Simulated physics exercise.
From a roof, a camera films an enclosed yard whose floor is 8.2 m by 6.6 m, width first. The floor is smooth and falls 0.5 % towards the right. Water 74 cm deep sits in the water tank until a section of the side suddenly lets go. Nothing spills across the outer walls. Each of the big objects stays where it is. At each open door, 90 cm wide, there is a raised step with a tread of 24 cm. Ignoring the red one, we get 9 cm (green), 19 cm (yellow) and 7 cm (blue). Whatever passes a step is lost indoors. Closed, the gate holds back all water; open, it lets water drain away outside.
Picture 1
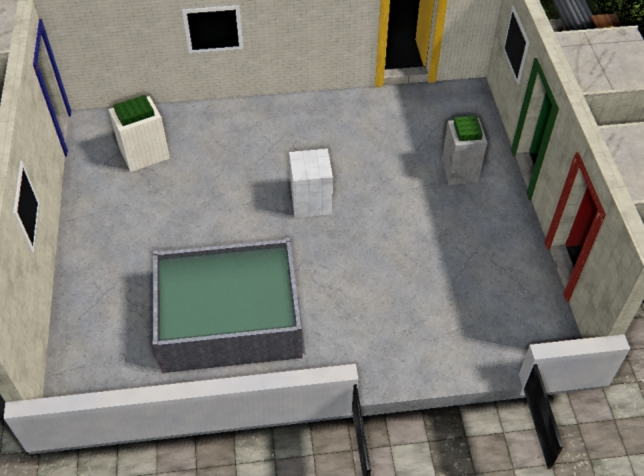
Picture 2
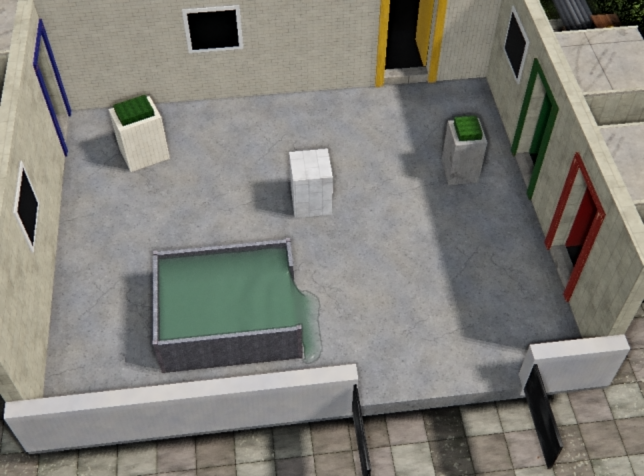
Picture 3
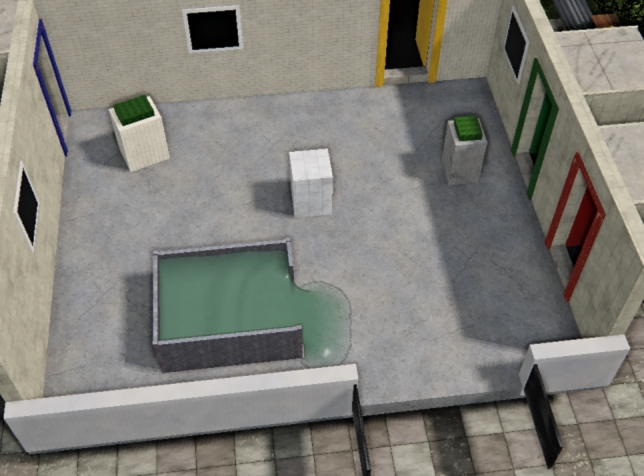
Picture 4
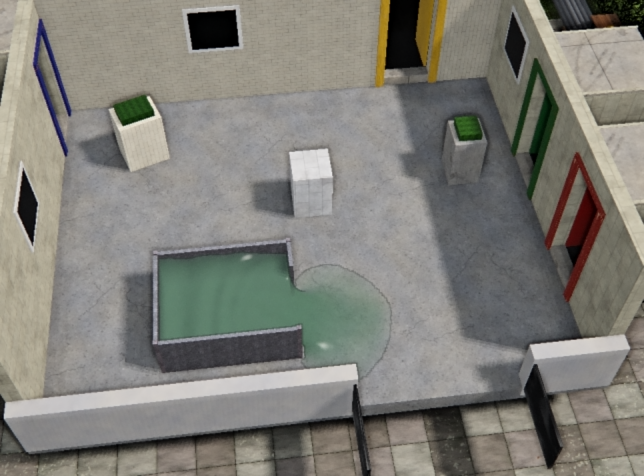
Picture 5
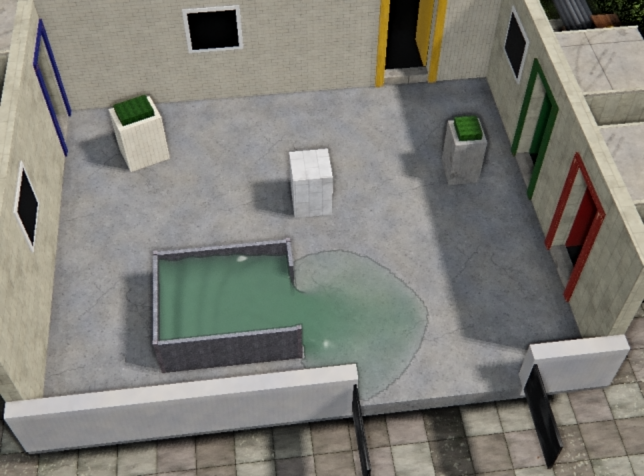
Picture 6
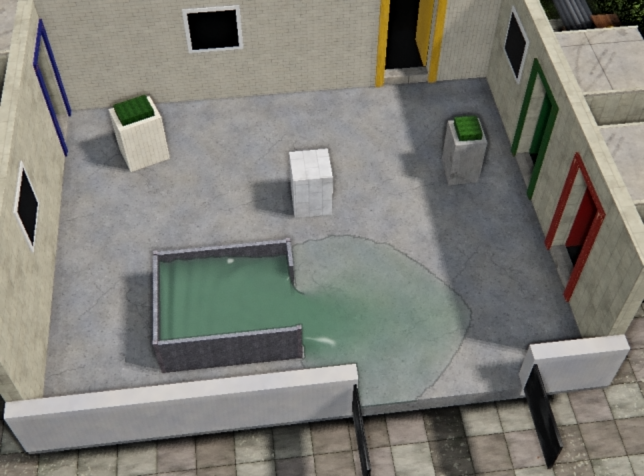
At first, greenish water lies still in a rectangular tank in a walled yard with blue, yellow, green and red doorways. Then water pours through a gap in the tank's right side and spreads across the grey floor in a widening, rounded sheet, reaching below the pale central block while the red doorway stays dry.
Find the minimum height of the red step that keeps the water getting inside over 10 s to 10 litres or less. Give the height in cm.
Roughly 21 cm.
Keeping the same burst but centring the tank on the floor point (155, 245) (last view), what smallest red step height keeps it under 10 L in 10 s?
With that change, some 18 centimetres.
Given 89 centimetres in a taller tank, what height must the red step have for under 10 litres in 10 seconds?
You'd need a step of close to 25 cm.
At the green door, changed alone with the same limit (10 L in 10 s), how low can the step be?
Green: 10.5 cm.
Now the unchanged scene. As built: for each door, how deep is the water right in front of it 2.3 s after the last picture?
In cm - green: 14, red: 22, yellow: 0, blue: 0.
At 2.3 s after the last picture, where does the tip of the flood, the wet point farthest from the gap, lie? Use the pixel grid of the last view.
Roughly at (492, 105) in the last view.
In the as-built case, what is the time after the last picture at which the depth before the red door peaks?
Around 1.8 s, give or take.
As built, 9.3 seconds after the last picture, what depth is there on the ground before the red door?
A ruler would read roughly 6.0 cm.
Then, 0.7 s after the last picture water covers 25 % of the floor, deepest (37 cm) near (307, 333); 13 cm at the red door, 0 litres in over its 11 cm step.
Then, 2.3 s after the last picture water covers 30 % of the floor, deepest (26 cm) near (587, 366); 22 cm at the red door, 78 litres in over its 11 cm step.
Then, 9.3 s after the last picture water covers 65 % of the floor, deepest (8 cm) near (479, 120); 6 cm at the red door, 115 litres in over its 11 cm step.
At the red door as built, the water peaked near 25 cm, 1.7 s after the last picture.
Run again over the same 10 s with other heights there, 32 litres in over 17 cm, 3 litres over 23 cm. The limit of 10 litres is kept from about 21 cm up.
